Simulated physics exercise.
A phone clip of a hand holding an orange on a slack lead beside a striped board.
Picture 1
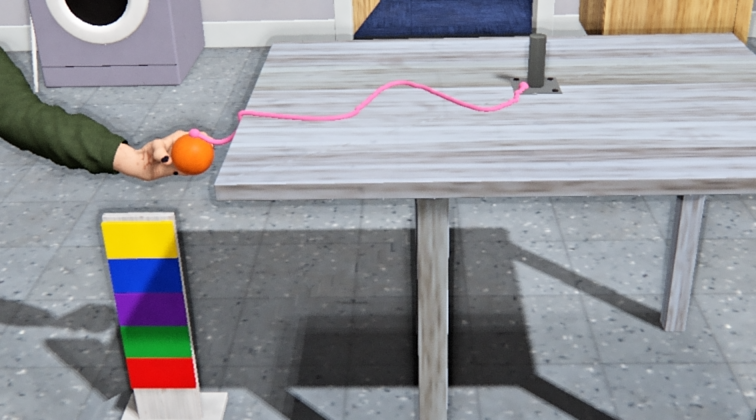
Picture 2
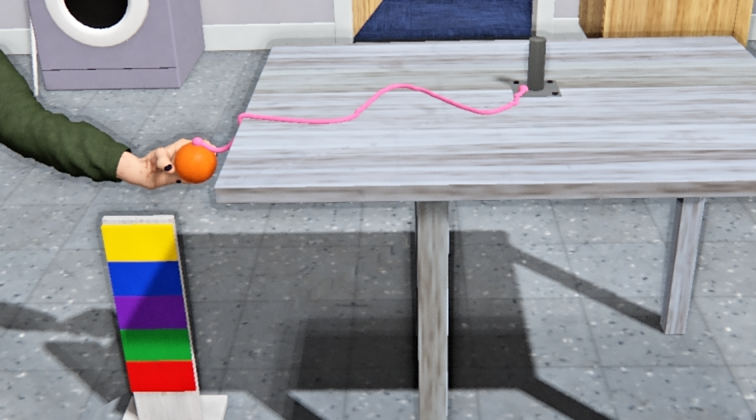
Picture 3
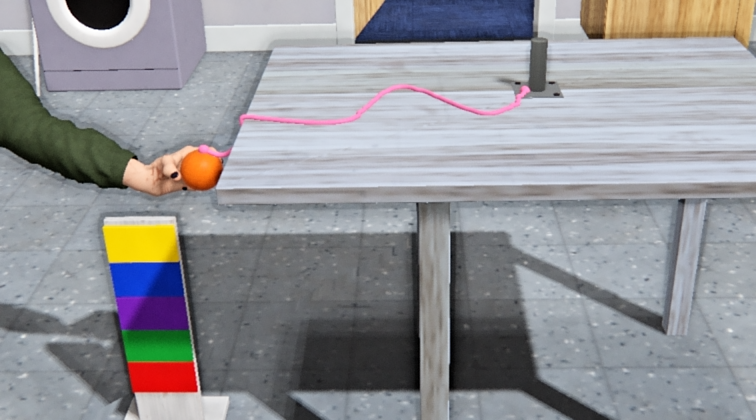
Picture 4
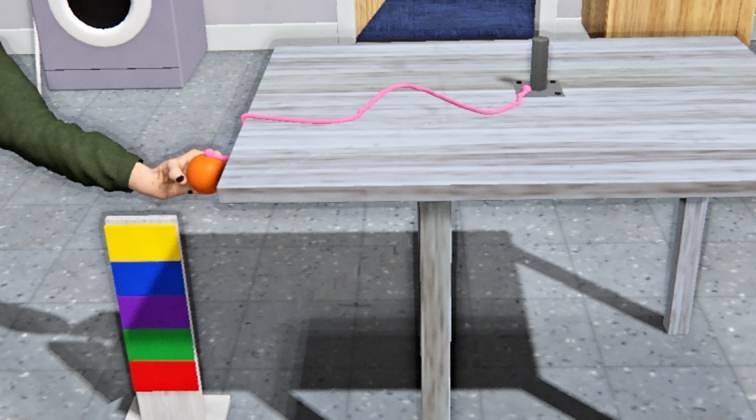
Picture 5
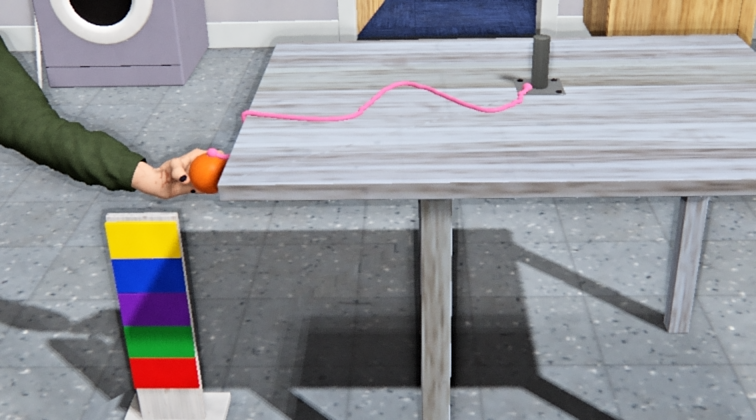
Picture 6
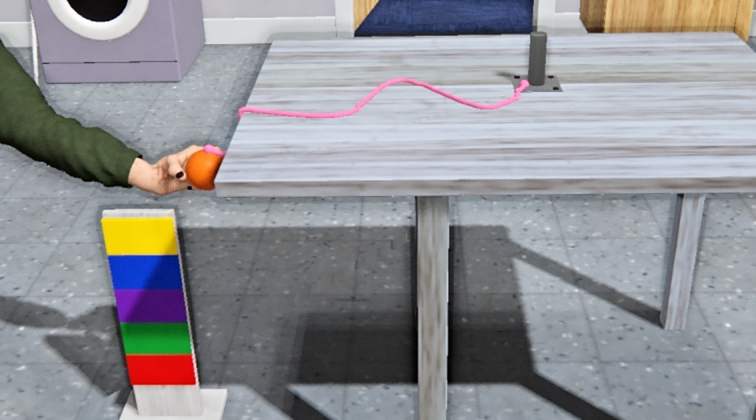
An orange ball is held by a hand in a dark green sleeve at the left end of a grey wooden table, seen from slightly above in a tiled room. A slack pink cord runs across the tabletop to a dark post, above a board striped yellow, blue, purple, green and red. The hand shifts slightly right to the table's corner, then barely moves as the view wavers faintly.
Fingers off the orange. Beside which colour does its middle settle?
The lead holds its middle at purple.
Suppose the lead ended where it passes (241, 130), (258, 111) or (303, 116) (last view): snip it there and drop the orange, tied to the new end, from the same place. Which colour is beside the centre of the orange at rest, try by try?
Taking them in turn: Blue; yellow; no band.
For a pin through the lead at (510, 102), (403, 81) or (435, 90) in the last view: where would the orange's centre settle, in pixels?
Try by try, around (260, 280), (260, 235) and (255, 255).
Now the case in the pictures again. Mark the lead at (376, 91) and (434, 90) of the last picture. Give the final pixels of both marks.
Near (284, 102) and (370, 95).
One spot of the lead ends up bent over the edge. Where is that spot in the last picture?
That spot is around (362, 104).
Early on, orange near (273, 294); level with purple.
Midway, orange near (250, 305); level with purple.
Finally, orange near (264, 306); level with purple. At purple.
